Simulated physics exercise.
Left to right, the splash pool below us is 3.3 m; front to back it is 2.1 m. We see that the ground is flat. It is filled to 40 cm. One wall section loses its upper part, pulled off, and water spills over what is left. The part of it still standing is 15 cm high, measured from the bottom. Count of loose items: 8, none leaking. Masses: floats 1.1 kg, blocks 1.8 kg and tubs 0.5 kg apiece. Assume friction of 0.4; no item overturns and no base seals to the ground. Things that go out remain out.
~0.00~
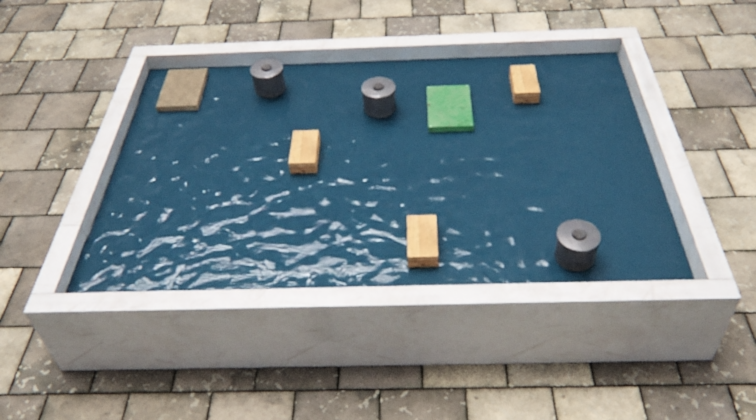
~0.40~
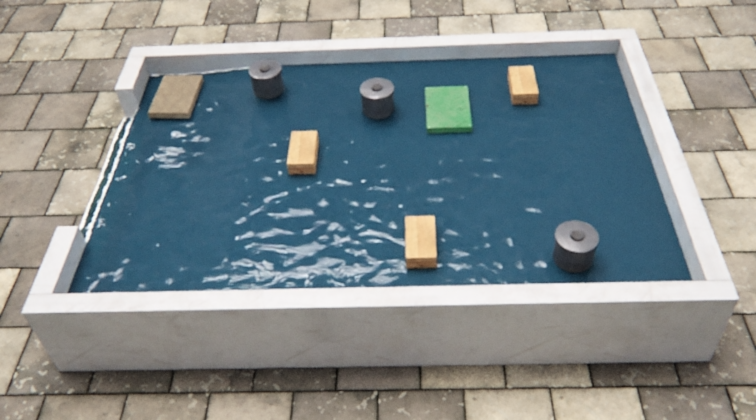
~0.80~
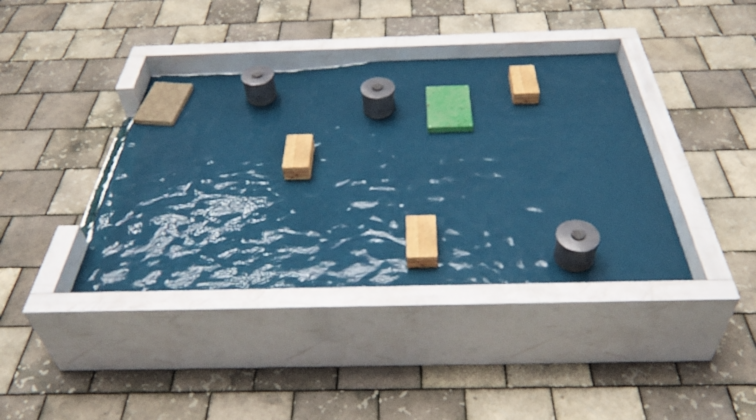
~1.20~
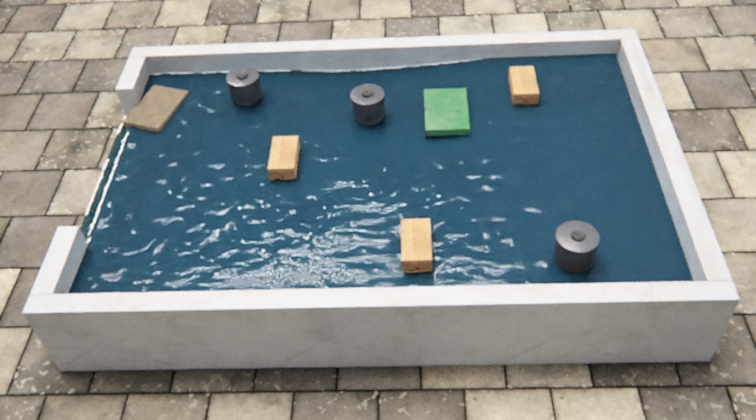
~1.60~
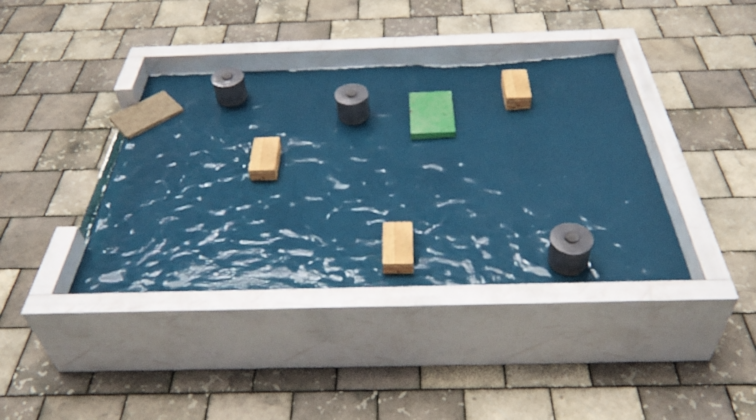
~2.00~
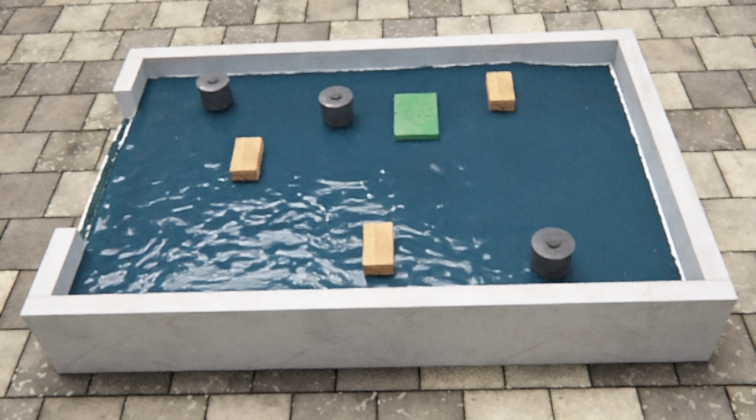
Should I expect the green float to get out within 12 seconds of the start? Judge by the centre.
I'd say the green float does not get out.
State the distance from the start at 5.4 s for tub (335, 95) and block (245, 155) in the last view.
Distances, as listed: 60 cm then 120 cm.
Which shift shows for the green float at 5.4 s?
Shift: About 50 cm.
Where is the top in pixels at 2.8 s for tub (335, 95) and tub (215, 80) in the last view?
About (307, 99) for the first and (184, 85) for the second.
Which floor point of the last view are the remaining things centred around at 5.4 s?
Centre of the remaining things: Roughly (351, 205).
After 2.8 s the green float is near (394, 118), 0.3 m from its start, afloat; 1 of 8 are out; 7 afloat.
After 5.4 s the green float is near (373, 124), 0.5 m from its start, afloat; 2 of 8 are out; 6 afloat.
After 8.0 s the green float is near (342, 127), 0.7 m from its start, afloat; 3 of 8 are out; 5 afloat.
After 12.0 s the green float is near (301, 132), 1.0 m from its start, afloat; 3 of 8 are out; 5 afloat.
